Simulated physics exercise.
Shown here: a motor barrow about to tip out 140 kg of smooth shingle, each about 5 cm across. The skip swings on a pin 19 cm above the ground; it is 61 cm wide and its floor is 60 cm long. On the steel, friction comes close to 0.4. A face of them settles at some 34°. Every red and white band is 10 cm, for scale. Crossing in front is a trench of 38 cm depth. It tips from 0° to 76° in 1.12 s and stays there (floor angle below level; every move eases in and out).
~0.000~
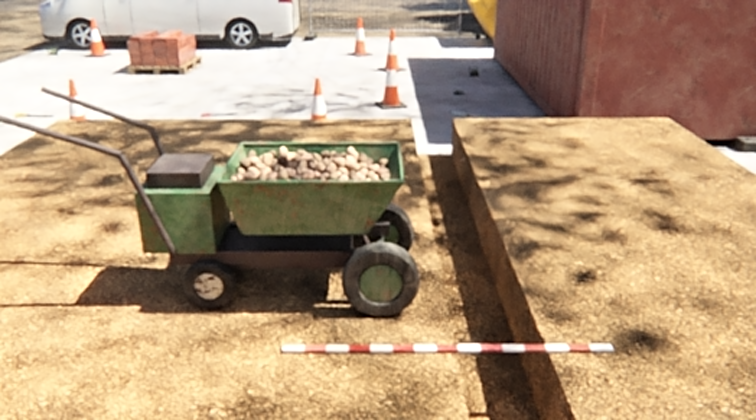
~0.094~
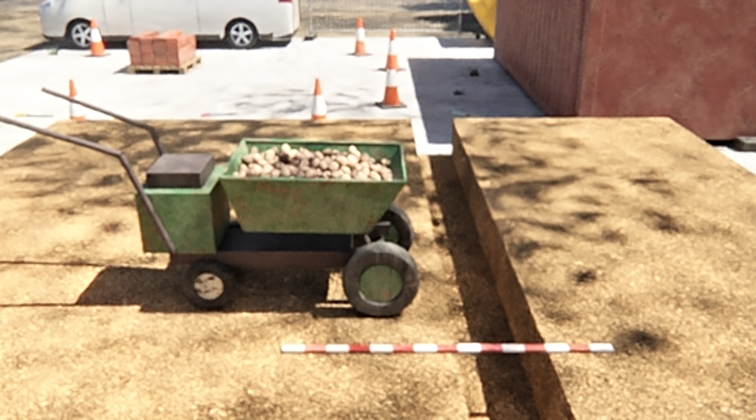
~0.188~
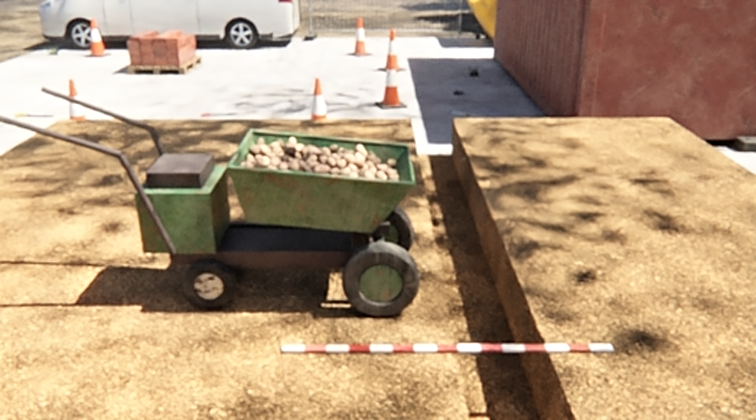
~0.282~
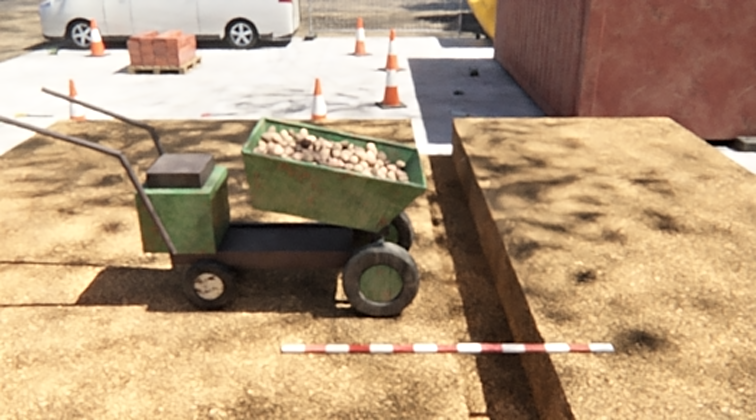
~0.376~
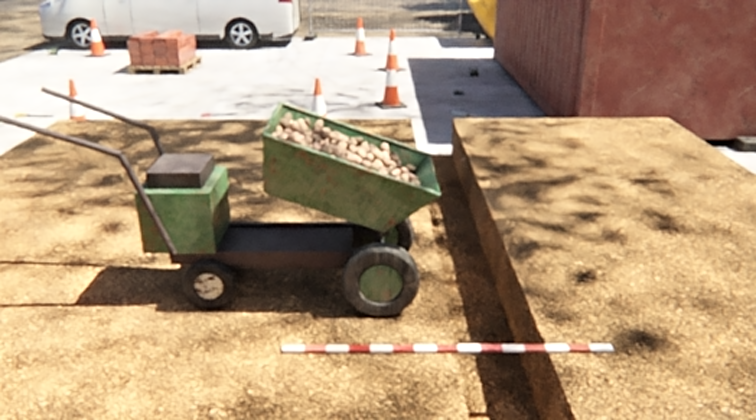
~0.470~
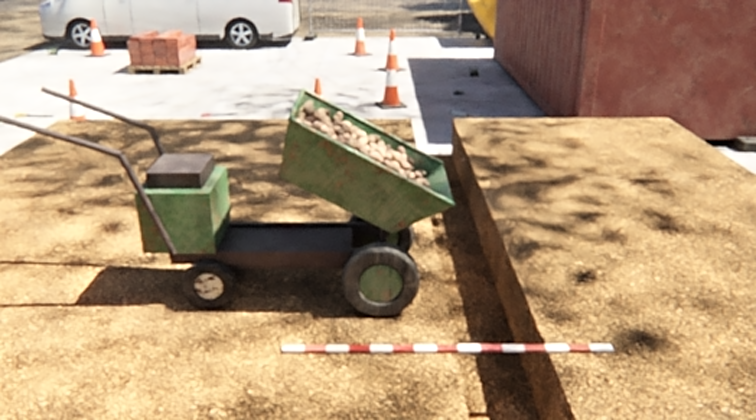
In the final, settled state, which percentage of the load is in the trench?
53 per cent is in the trench.
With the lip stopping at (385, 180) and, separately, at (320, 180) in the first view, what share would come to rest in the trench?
Some 75 and some 90 per cent, in that order.
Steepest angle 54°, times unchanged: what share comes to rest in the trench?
Then roughly 35 percent.
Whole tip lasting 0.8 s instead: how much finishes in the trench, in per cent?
Something close to 45 per cent.
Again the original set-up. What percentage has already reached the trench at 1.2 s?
Some 20 per cent of the load by that point.
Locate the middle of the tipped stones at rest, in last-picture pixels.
Their centre sits close to (515, 324).
After 0.8 s the floor is at 64°; 99 % in the skip, 1 % in the trench; the foremost stones are at (497, 233).
After 1.2 s the floor is at 76°; 45 % in the skip, 22 % in the trench, 33 % past the trench; the foremost stones are at (615, 287).
After 1.6 s the floor is at 76°; 16 % in the skip, 36 % in the trench, 47 % past the trench; the foremost stones are at (715, 277).
After 3.5 s the floor is at 76°; 0 % in the skip, 53 % in the trench, 47 % past the trench; the foremost stones are past the picture's edge.
